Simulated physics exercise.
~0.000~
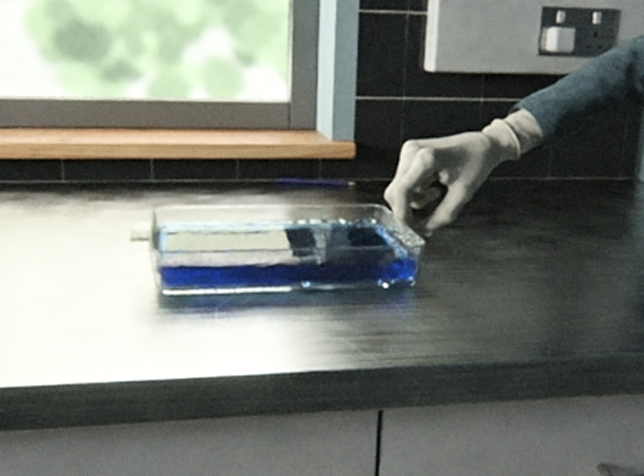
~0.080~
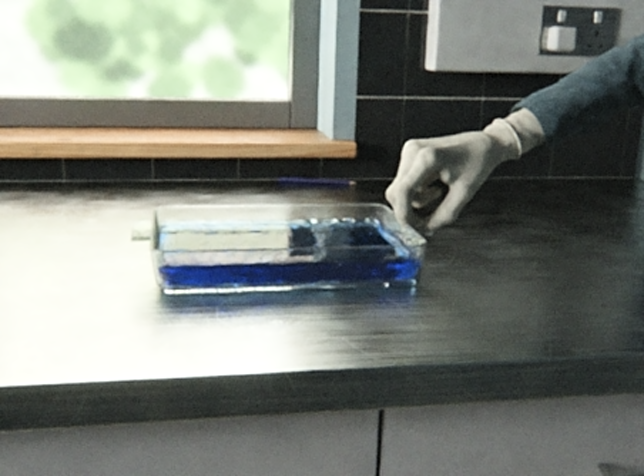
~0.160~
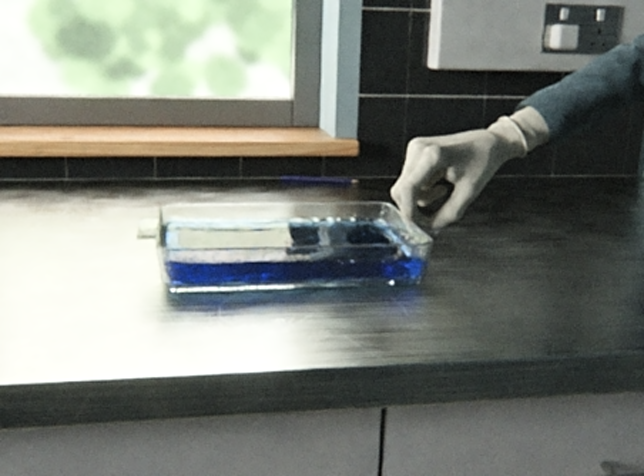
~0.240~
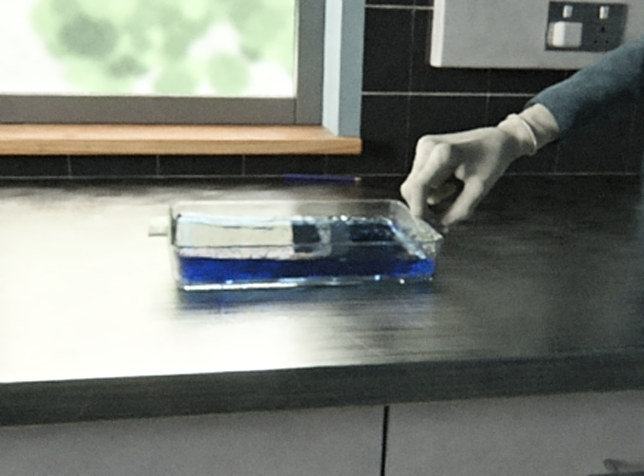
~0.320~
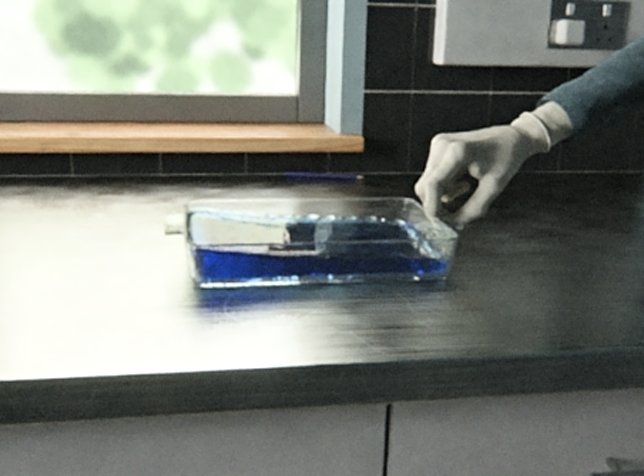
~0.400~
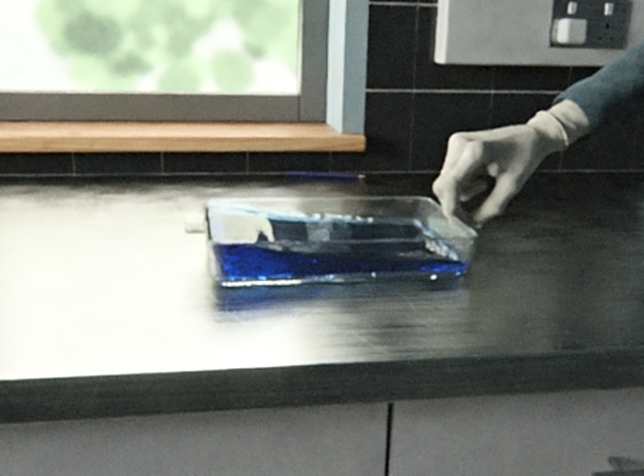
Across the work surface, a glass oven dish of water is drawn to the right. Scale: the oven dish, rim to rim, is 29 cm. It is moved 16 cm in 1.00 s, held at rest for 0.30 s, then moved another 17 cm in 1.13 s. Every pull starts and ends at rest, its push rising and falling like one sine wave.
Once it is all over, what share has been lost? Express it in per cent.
About 17 per cent.
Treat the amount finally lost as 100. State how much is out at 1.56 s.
About 70 percent.
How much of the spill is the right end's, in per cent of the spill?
About 80 percent.
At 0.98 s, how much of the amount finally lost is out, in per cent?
Roughly 40%.
Then, 0.98 s in, it has gone 16 cm; 0 per cent is out over the left end and 7 over the right.
Then, 1.56 s in, it has gone 17 cm; 3 per cent is out over the left end and 9 over the right.
Then, 2.14 s in, it has gone 31 cm; 3 per cent is out over the left end and 9 over the right.
Then, 2.72 s in, it has gone 33 cm; 3 per cent is out over the left end and 13 over the right.
Finally, 17 per cent is out in all, 4 of it over the left end.
